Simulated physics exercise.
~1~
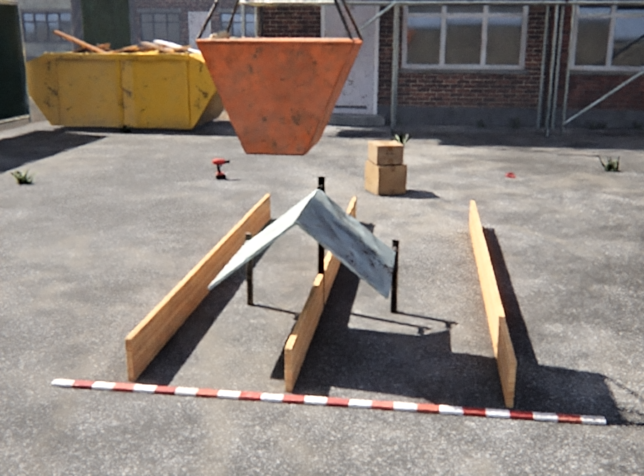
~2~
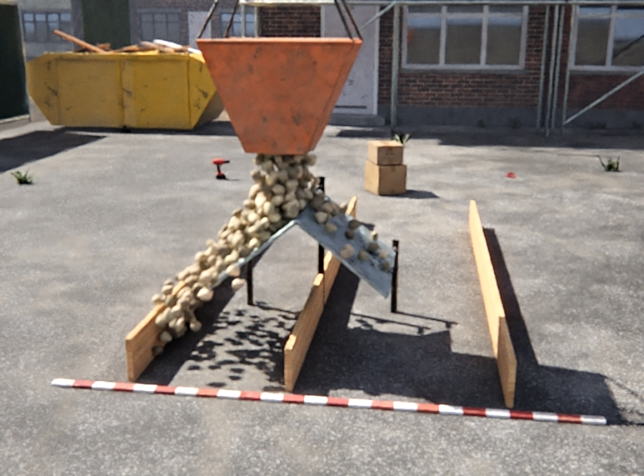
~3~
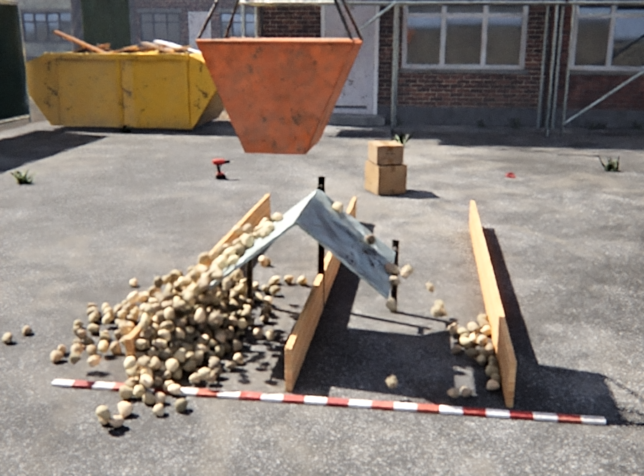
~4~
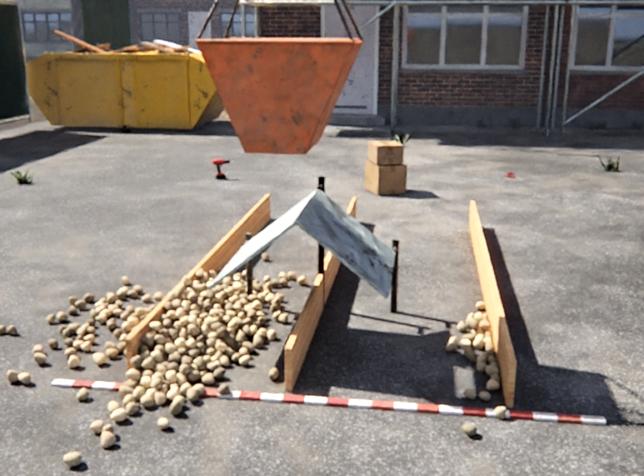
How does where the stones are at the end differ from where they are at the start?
At the start the stones are up inside the hanging orange skip. By the end they are down on the ground, mostly heaped in the left bay, with some spilled to the left of it and a few in the right bay.
